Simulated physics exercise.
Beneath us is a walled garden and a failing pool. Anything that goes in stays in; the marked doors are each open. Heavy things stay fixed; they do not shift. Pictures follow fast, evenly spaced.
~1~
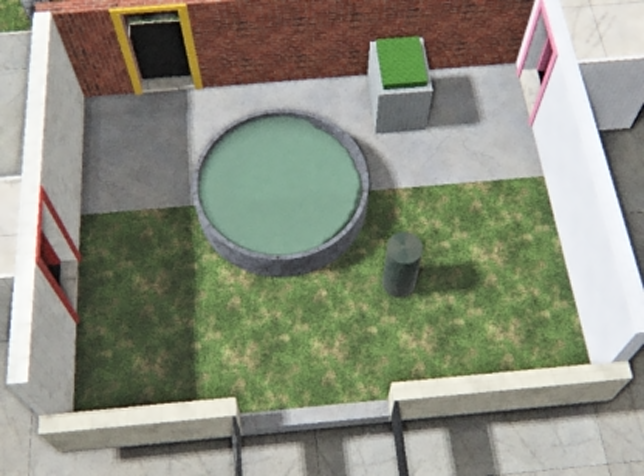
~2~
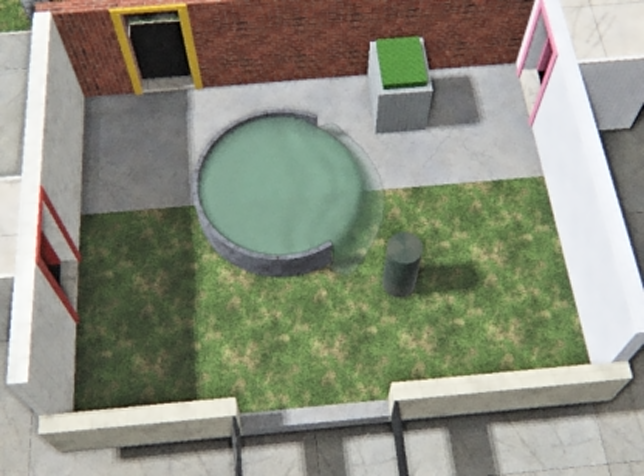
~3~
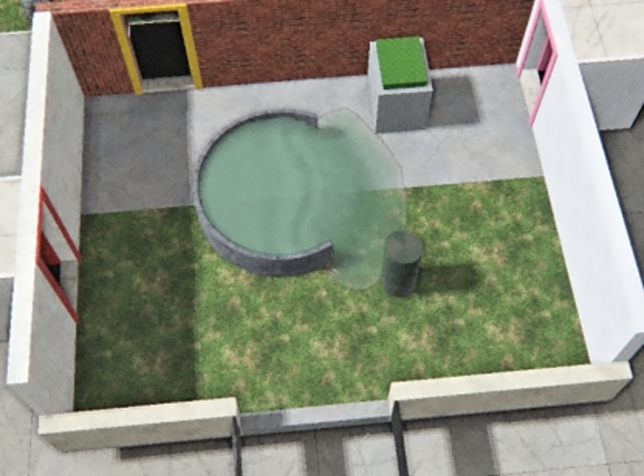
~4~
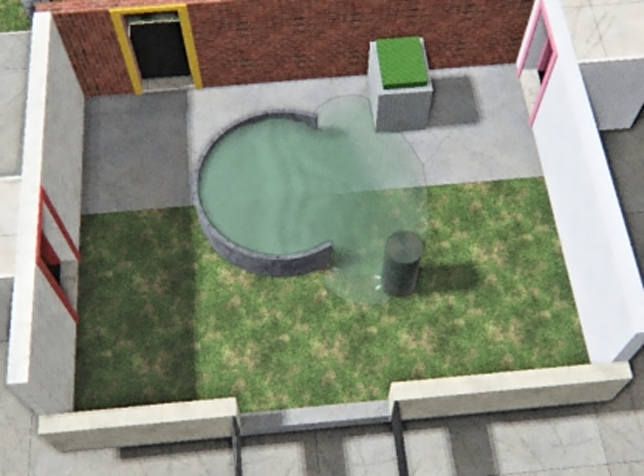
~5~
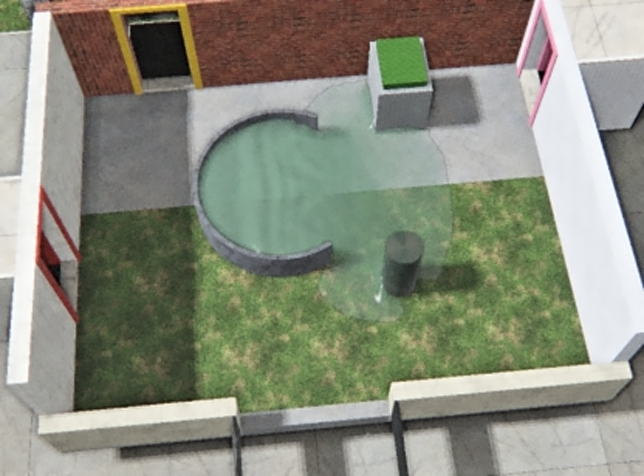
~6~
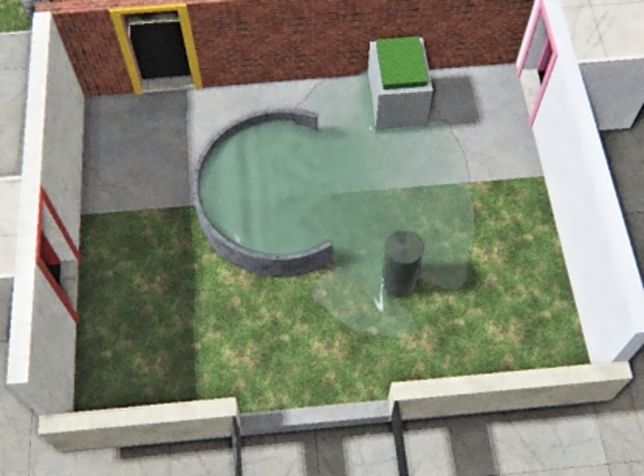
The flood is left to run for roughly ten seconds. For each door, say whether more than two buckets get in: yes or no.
Yellow door: No; red door: No; pink door: No.
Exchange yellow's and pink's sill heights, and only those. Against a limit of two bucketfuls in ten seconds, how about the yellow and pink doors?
Then: The yellow one holds, the pink one is over.
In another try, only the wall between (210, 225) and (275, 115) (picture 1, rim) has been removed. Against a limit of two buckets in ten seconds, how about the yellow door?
Note: Yellow door admits more.
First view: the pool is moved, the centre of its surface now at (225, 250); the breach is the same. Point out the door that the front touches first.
I say the pink one.
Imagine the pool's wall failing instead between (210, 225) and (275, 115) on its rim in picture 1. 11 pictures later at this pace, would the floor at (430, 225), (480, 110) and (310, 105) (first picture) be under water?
Point one not reached; point two not reached; point three reached.
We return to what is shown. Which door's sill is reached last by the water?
The red one.
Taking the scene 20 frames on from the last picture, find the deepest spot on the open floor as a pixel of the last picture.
Deepest point: About (515, 71).
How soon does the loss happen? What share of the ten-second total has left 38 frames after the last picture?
It works out at roughly 20 per cent.
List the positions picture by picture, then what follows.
In the first frame, still water in the pool at (281, 183).
In the second frame, the front is at a hidden place, out from the gap at (362, 187).
In the third frame, the front is at (339, 113), out from the gap at (362, 189).
In the fourth frame, water pours out at (362, 190) and has run to (359, 100).
In the fifth frame, water pours out at (362, 190) and has run to (367, 82).
In the sixth frame, water pours out at (362, 191) and has run to (400, 334).
A moment on, water covers 35 % of the floor; the yellow door not reached, the red door not reached, the pink door wet at the sill, nothing in.
Next, water covers 50 % of the floor; the yellow door not reached, the red door not reached, the pink door wet at the sill, nothing in.
Then, water covers 65 % of the floor; the yellow door wet at the sill, nothing in, the red door not reached, the pink door under two buckets in.
Later, water covers 75 % of the floor; the yellow door wet at the sill, nothing in, the red door not reached, the pink door under two buckets in.
In the end, water covers 95 % of the floor; the yellow door wet at the sill, nothing in, the red door wet at the sill, nothing in, the pink door under two buckets in.
